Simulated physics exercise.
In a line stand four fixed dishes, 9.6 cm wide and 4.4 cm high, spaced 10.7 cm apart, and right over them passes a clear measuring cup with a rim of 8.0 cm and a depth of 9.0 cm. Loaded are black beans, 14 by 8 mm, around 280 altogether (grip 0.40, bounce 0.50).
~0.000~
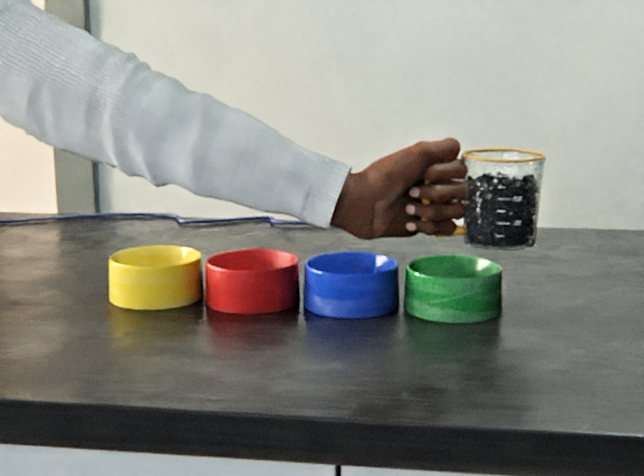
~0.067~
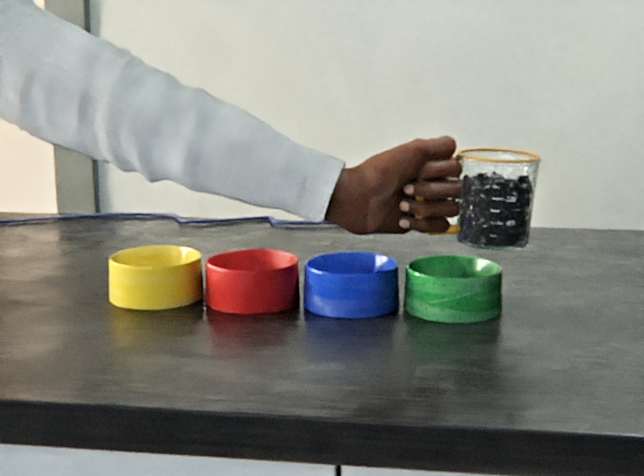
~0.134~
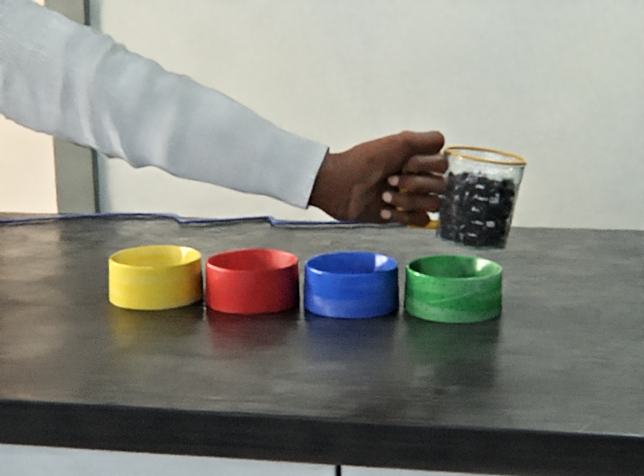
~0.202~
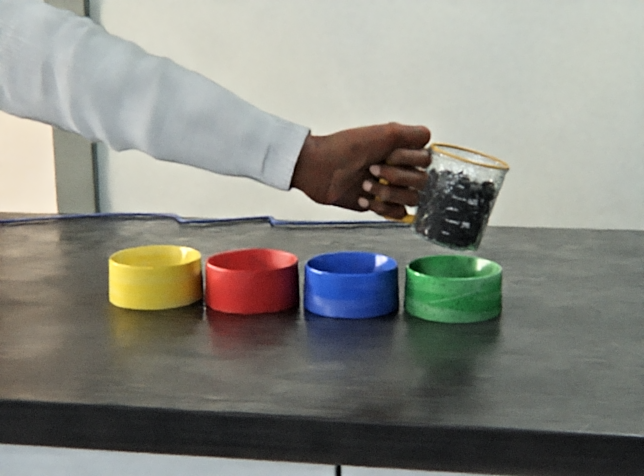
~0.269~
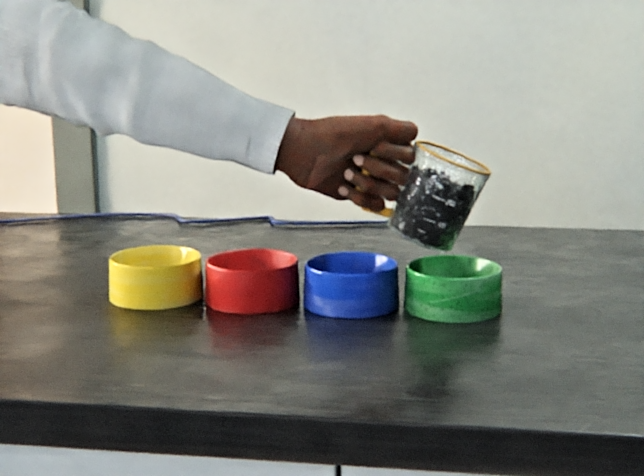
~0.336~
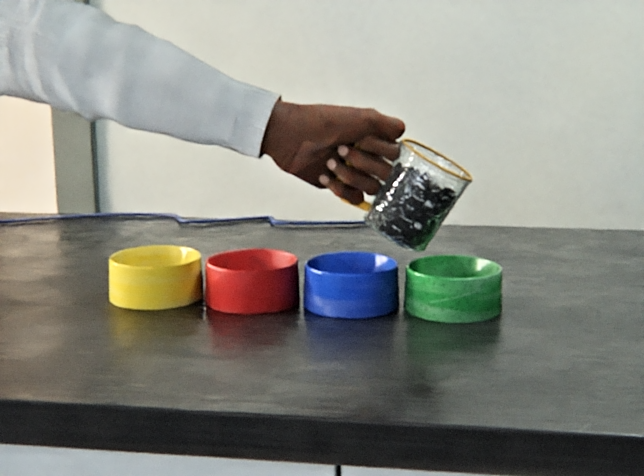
A hand moves a clear cup of black beans left above colored dishes, tilting it.
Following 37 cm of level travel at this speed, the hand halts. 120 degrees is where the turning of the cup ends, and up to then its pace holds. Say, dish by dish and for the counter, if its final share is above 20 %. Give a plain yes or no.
Red dish - yes, blue dish - no, green dish - no, yellow dish - yes, counter - yes.
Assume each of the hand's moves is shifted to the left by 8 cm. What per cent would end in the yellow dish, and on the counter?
Yellow 80, counter 20.
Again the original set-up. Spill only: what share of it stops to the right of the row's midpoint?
That works out to close to 0 per cent.
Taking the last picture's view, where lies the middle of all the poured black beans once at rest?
I'd put it at about (193, 288).
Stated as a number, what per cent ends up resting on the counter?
The answer is roughly 25 per cent.
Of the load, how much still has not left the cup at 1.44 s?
Approx. 30 % - an estimate.
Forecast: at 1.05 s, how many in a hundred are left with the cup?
Around 90 per cent of the load.
Then, at 0.76 s, tilt 73 degrees; cup holds 100 %.
After 1.05 s, tilt 103 degrees; cup holds 90 %, red 10 %.
Then, at 1.44 s, tilt 120 degrees; cup holds 30 %, red 25 %, yellow 30 %.
In the end, at 2.8 s, red 25 %, blue 0 %, green 0 %, yellow 45 %, counter 25 %.
